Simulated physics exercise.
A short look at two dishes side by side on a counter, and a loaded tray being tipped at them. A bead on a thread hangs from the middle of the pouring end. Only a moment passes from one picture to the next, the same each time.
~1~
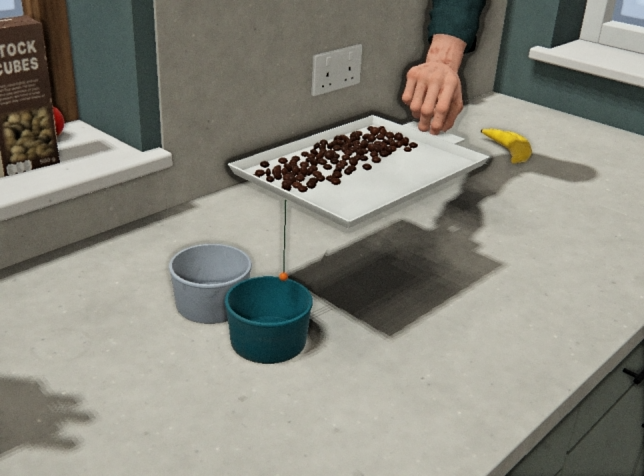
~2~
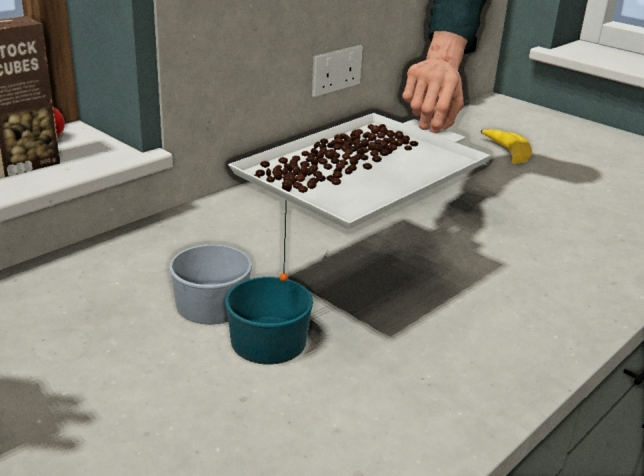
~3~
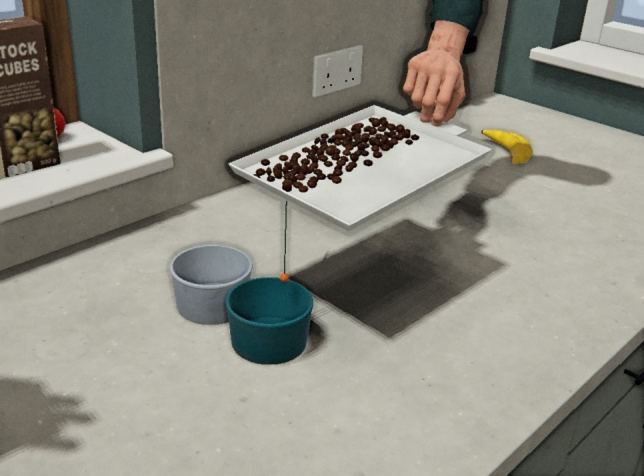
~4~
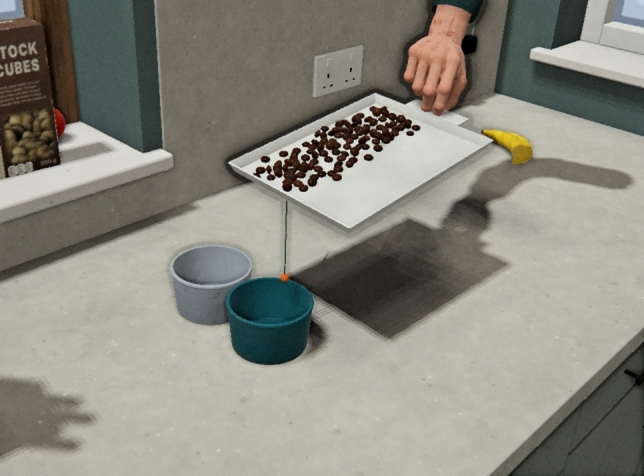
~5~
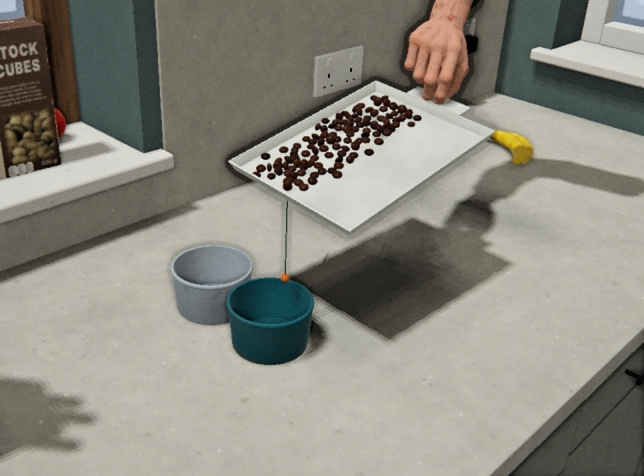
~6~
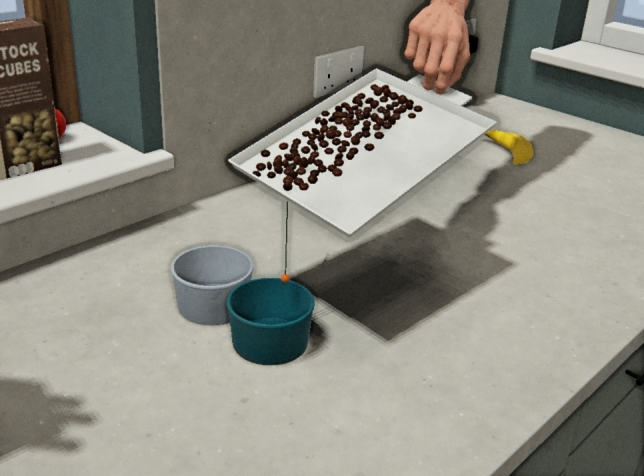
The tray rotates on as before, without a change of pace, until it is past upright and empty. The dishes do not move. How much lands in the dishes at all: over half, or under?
Caught overall: Only the smaller part.
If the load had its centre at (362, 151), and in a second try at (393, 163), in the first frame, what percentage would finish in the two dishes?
Roughly 20 per cent, and 10 per cent.
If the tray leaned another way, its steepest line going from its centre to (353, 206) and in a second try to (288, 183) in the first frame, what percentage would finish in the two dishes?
First some 20, then 90 per cent.
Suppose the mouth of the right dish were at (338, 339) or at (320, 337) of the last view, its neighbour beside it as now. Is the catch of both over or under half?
In turn: Above a half; most of it.
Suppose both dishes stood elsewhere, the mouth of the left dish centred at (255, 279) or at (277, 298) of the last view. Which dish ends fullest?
First the right dish, then the right dish.
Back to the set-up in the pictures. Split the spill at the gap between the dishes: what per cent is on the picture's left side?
It comes to 10 per cent or so.
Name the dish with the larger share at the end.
The winner is the right-hand dish.
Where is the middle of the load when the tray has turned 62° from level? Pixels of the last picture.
Close to (316, 226).
Soon after the last picture, tray tipped steeply; about two thirds on the tray; a stray few in the right dish; about a third in the air.
A little later, tray tipped past a quarter turn; about a quarter in the right dish; about two thirds outside both; a stray few in the air.
Later still, tray tipped past a quarter turn; about a quarter in the right dish; most outside both.
At rest, tray tipped past a quarter turn; about a quarter in the right dish; none in the left dish; most outside both.
